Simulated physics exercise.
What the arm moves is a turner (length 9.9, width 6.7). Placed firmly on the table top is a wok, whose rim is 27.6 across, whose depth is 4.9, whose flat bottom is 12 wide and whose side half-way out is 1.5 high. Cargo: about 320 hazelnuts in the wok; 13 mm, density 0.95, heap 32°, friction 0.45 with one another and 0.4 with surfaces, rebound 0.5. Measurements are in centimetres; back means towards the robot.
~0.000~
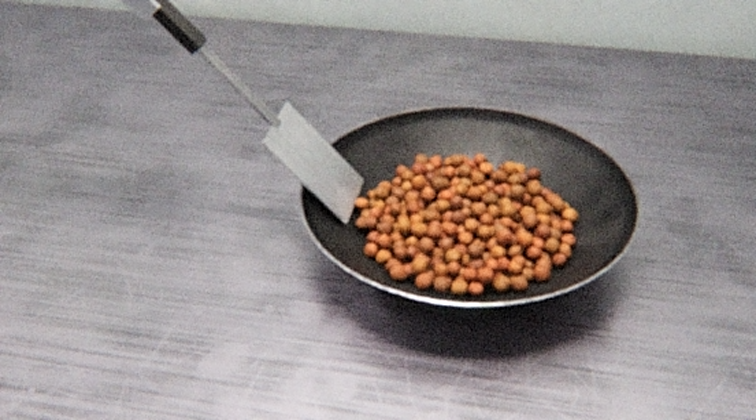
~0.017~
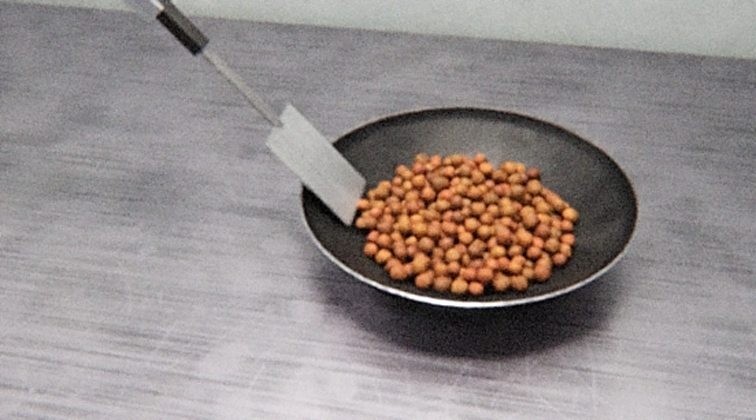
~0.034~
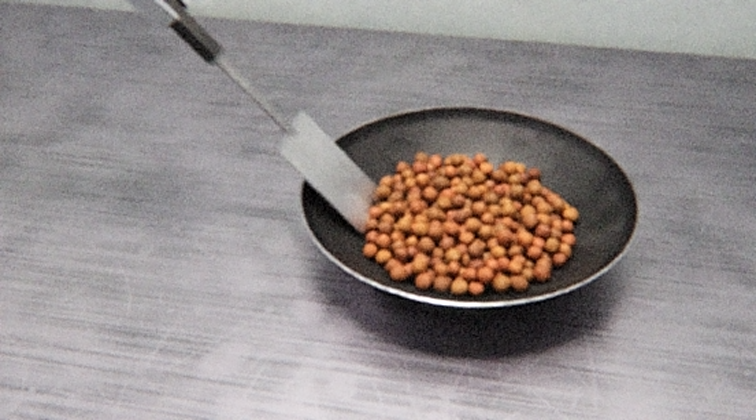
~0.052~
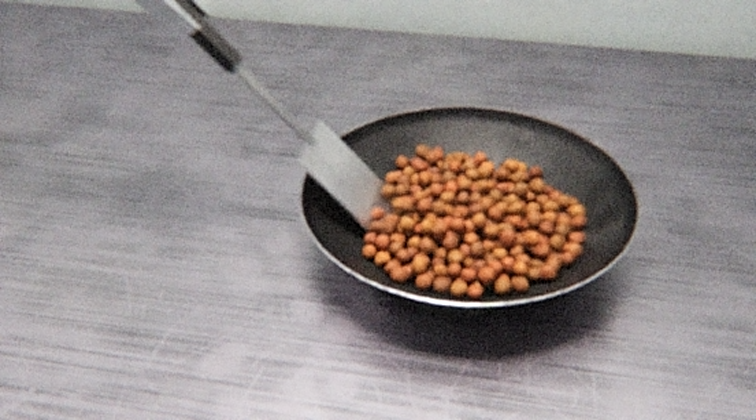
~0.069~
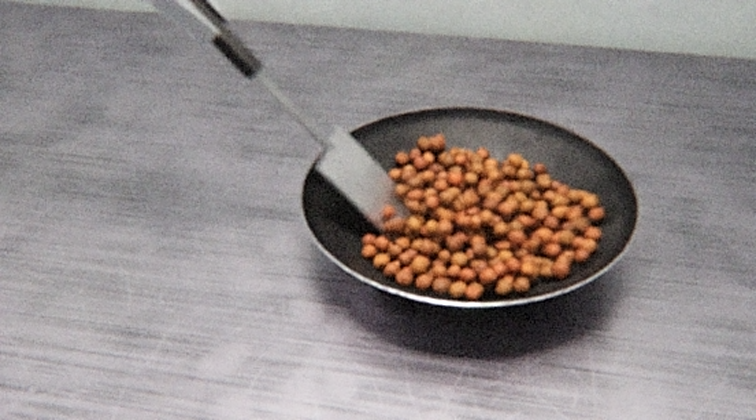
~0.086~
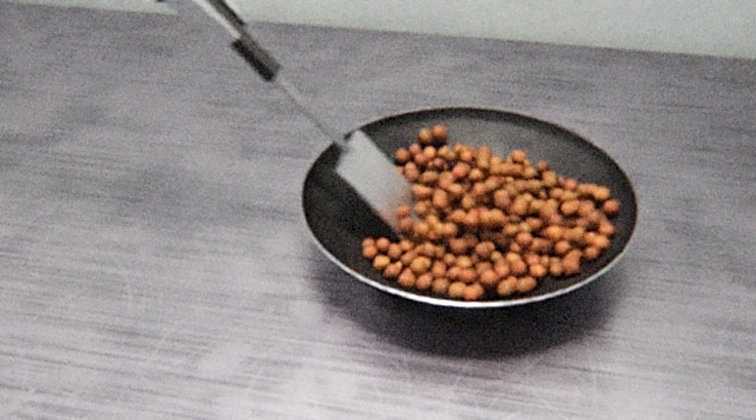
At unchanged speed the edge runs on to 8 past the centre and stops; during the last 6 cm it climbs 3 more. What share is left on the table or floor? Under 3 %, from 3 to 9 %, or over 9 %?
Over 9 %.
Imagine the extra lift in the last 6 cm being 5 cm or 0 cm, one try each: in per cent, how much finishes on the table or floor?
It works out to some 15 per cent for the first setting and some 15 per cent for the second.
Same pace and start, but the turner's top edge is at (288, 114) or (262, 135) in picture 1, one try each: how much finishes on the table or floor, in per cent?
First try around 20 percent, second around 20 percent.
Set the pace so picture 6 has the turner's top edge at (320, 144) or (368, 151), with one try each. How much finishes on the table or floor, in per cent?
Estimates: Near 5 %, near 30 %.
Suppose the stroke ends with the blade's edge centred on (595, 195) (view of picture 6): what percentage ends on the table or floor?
Around 30 percent ends on the table or floor.
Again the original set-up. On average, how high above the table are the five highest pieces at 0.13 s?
Around 6 cm above the table.
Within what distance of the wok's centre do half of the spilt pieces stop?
Some 30 centimetres.
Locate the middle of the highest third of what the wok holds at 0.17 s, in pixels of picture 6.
It is centred at roughly (561, 209).
After 0.13 s, sloping 48°, highest piece 7 above the table; 325 in the wok.
After 0.17 s, sloping 48°, highest piece 7 above the table; 324 in the wok, 1 on the blade or in flight.
After 0.39 s, sloping 48°, highest piece 6 above the table; 286 in the wok, 30 on the table or floor, 9 on the blade or in flight.
After 1.44 s, sloping 48°, highest piece 5 above the table; 285 in the wok, 40 on the table or floor.
In the end, 285 in the wok, 40 on the table or floor. That is 12 % on the table or floor.
